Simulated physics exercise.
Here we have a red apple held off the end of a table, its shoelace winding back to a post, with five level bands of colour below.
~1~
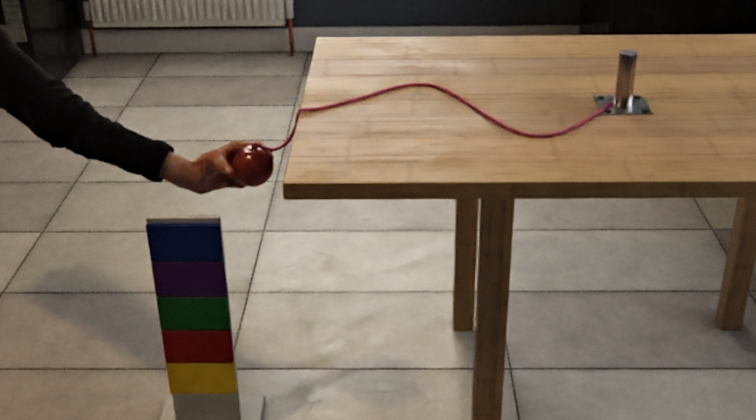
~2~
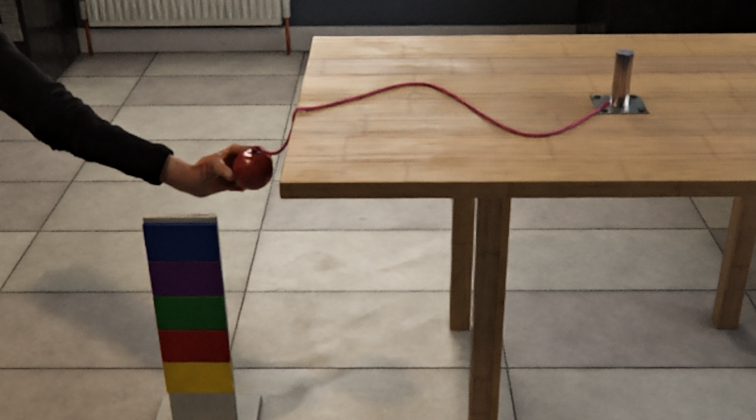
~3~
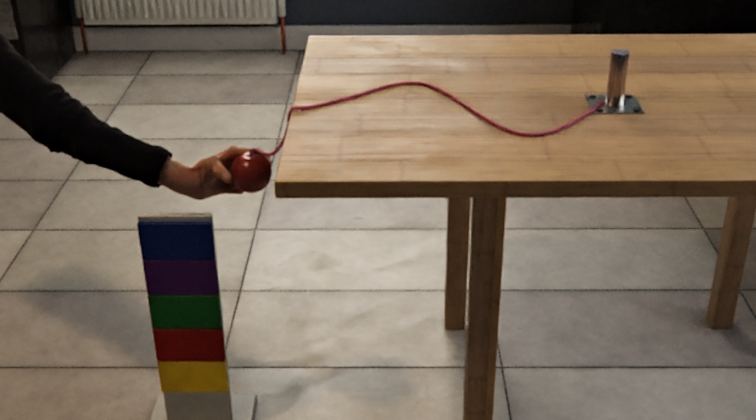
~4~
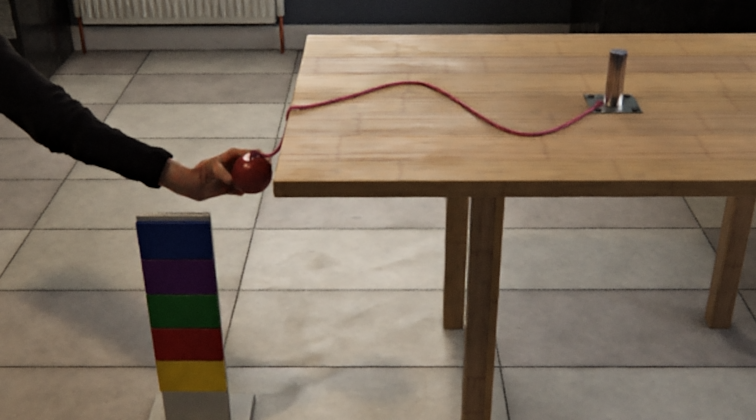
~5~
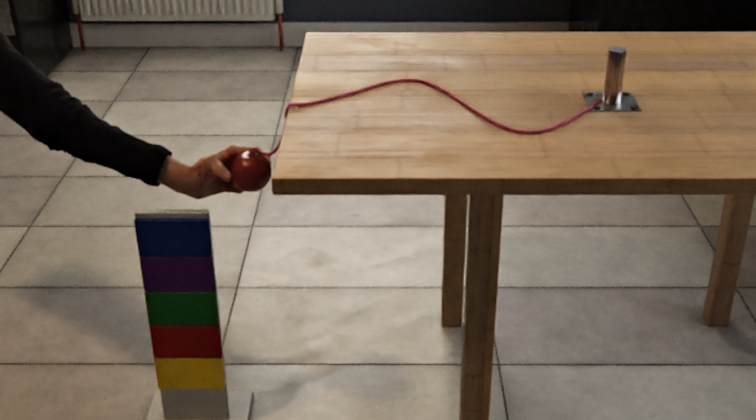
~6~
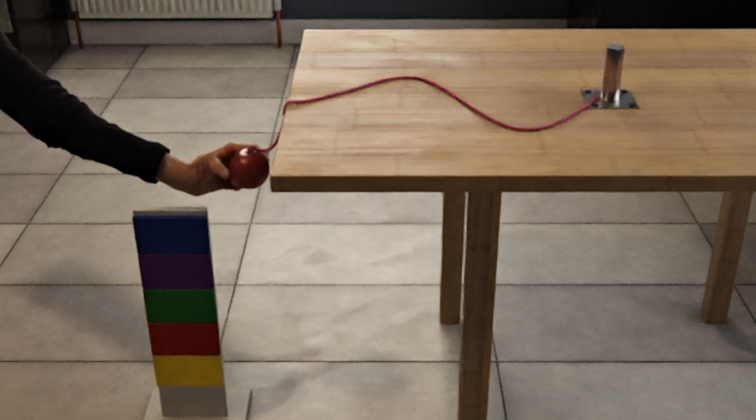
Hand holding a red apple on a shoelace beside a wooden table, above five coloured bands, barely moving as the view shifts slightly.
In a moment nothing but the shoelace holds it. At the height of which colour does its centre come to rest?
The shoelace holds its middle at green.
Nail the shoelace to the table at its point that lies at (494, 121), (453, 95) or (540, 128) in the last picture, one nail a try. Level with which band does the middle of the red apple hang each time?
In that order: Purple; blue; purple.
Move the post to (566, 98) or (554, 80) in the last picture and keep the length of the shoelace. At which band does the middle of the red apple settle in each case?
Taking them in turn: Red; red.
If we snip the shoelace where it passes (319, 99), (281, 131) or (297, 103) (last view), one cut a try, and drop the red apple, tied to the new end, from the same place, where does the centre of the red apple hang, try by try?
Try by try, around (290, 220), (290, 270) and (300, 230).
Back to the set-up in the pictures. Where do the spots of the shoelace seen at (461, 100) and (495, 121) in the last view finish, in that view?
The first at (388, 109), the second at (450, 106).
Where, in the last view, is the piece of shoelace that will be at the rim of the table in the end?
Near (391, 79).
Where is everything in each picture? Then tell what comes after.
The first frame shows red apple (254, 166); blue (184, 244); purple (189, 280); green (193, 314); red (197, 347); yellow (201, 379).
The second frame shows red apple (253, 170); shoelace through (585, 118) (514, 132) (459, 99) (395, 86) (324, 106).
The third frame shows red apple (251, 172).
The fourth frame shows red apple (252, 173); shoelace through (579, 118) (508, 131) (453, 98) (389, 85) (318, 105).
The fifth frame shows red apple (251, 171).
The sixth frame shows red apple (250, 169); shoelace through (576, 113) (505, 126) (450, 93) (386, 80) (315, 99).
Soon after, apple near (325, 292); level with green.
After that, apple near (276, 306); level with green.
In the end, apple near (289, 309); level with green. At green.
